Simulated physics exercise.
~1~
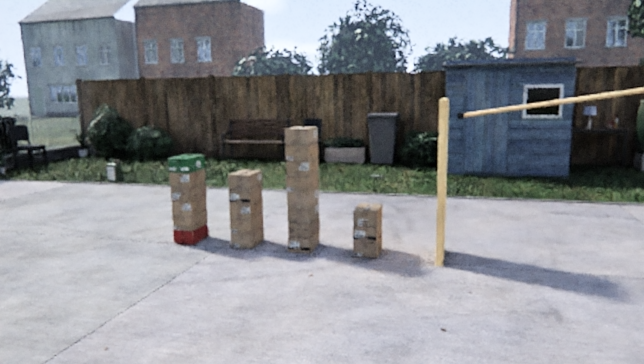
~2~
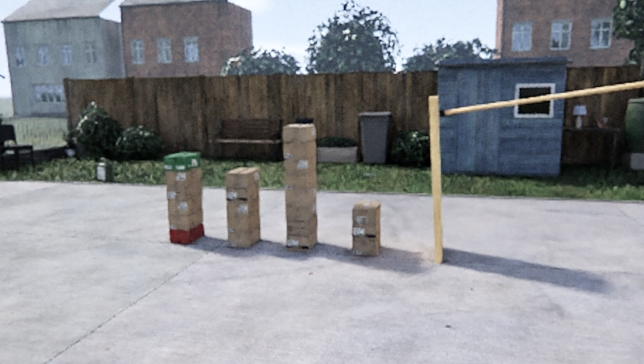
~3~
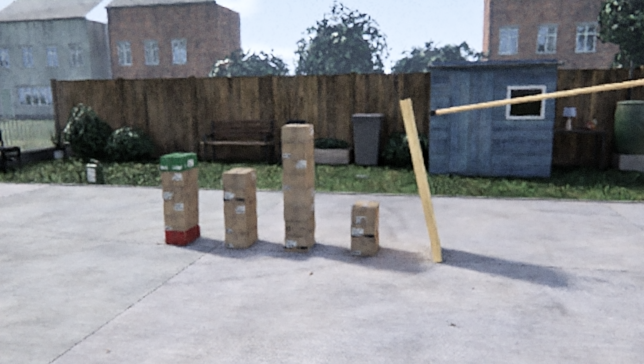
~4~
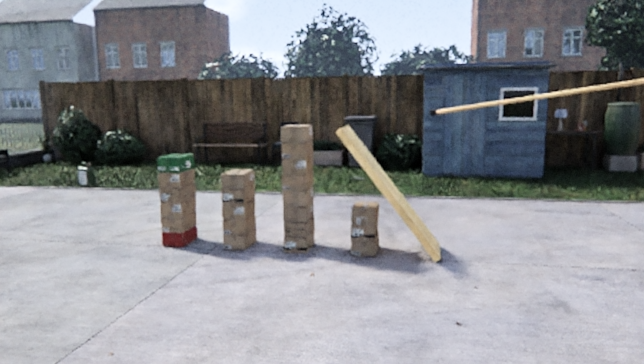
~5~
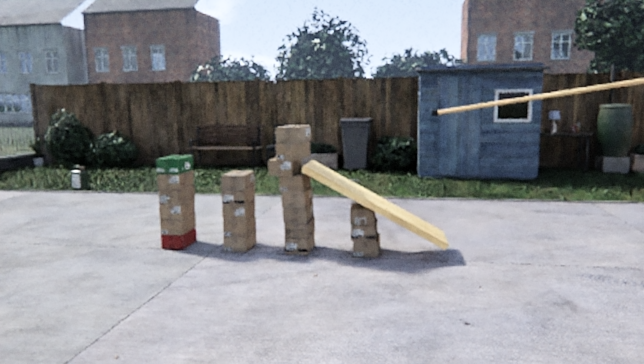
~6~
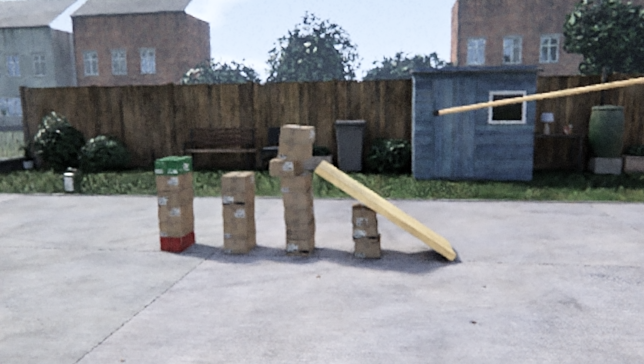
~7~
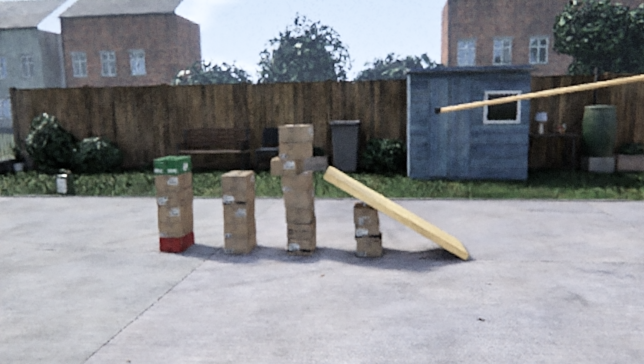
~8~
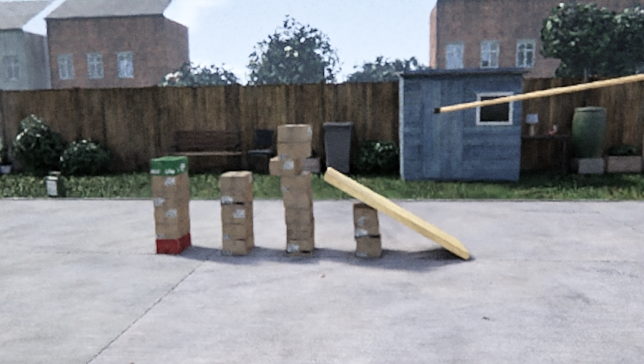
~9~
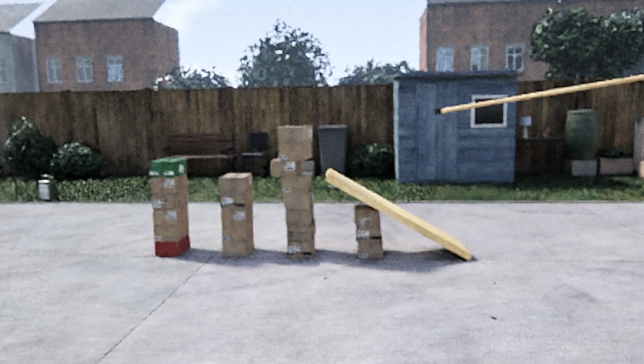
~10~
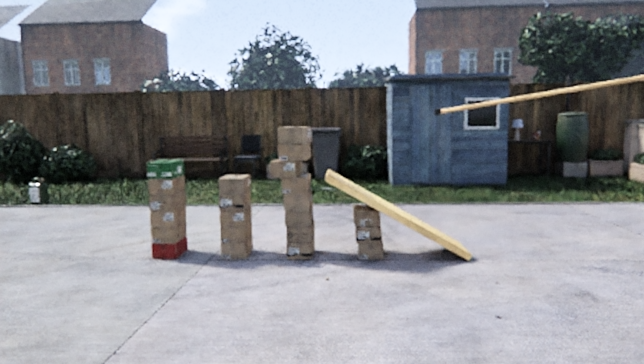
In the video, a pole pushes an upright yellow board leftward toward four stacks of brown parcels, one with green and red parcels. The board tips over the shortest stack and hits the tallest, shifting some parcels, then slides back slightly and rests slanted, with every stack still standing.
